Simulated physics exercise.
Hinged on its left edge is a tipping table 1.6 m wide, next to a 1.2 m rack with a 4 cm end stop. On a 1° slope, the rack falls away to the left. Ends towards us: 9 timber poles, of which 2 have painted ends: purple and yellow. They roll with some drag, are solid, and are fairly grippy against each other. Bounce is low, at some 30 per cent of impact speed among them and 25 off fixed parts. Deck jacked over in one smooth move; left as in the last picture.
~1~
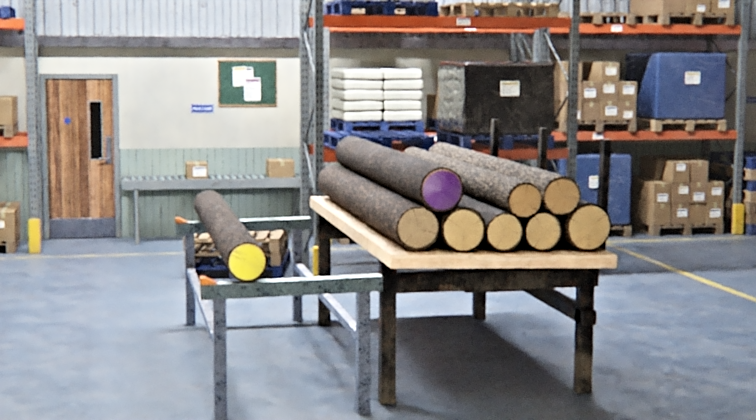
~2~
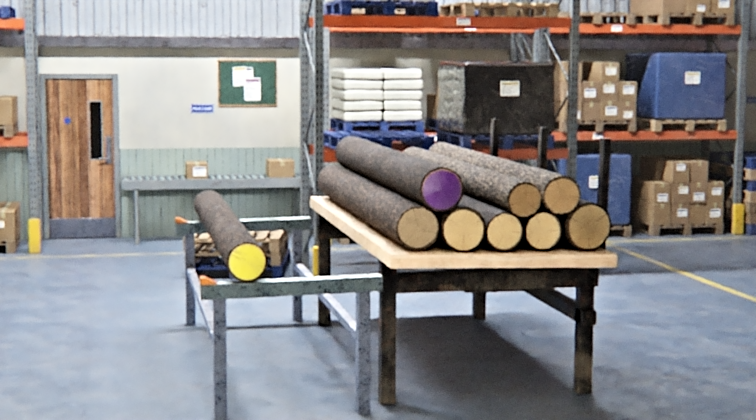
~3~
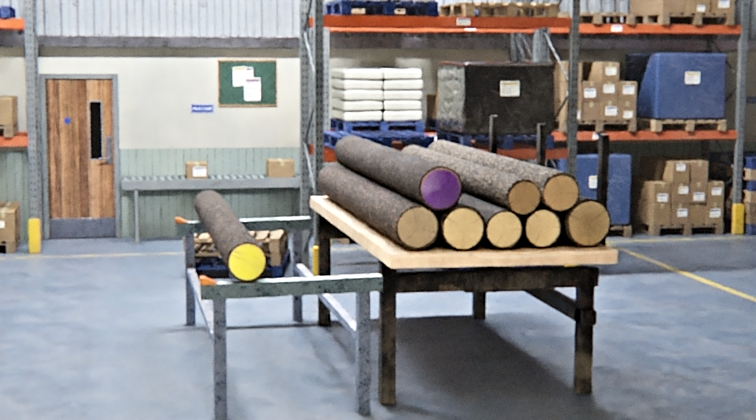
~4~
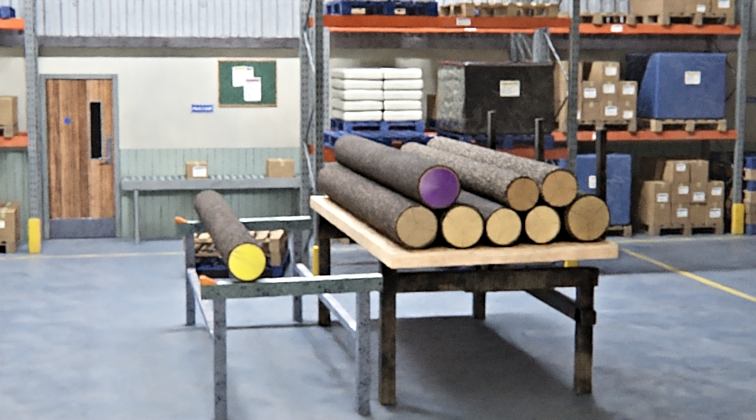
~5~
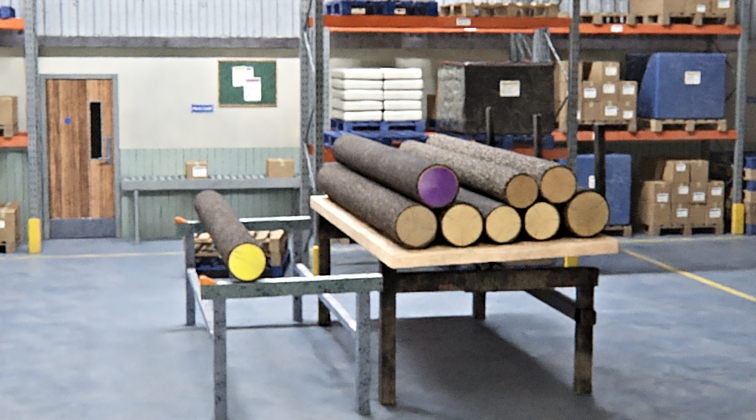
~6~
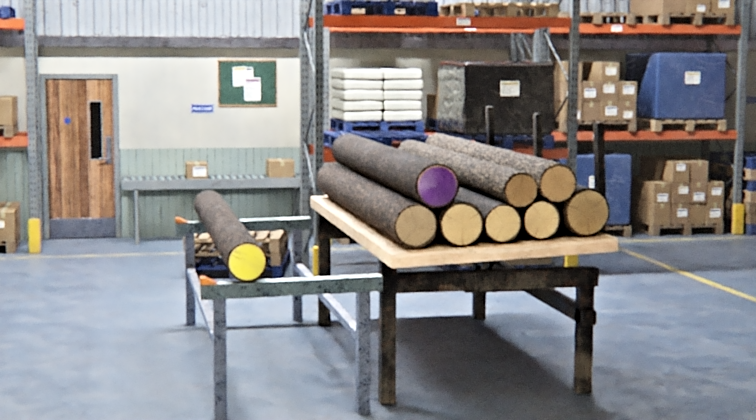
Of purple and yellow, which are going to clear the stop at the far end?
Purple: Is stopped; yellow: Is stopped.
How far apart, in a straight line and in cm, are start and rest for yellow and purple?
The yellow one moved 0 and the purple one moved 5.
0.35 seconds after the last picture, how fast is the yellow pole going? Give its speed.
0.0 m/s, give or take.
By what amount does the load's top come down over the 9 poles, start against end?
0 cm.
Another 0.4 s on from the last picture, purple is up on others, 35 cm from the hinge; yellow is on the rack, 30 cm from the rack's far end; 0 of 9 over the stop.
In the end (0.8 s after the last picture), purple is up on others, 35 cm from the hinge; yellow is on the rack, 30 cm from the rack's far end; 0 of 9 over the stop.
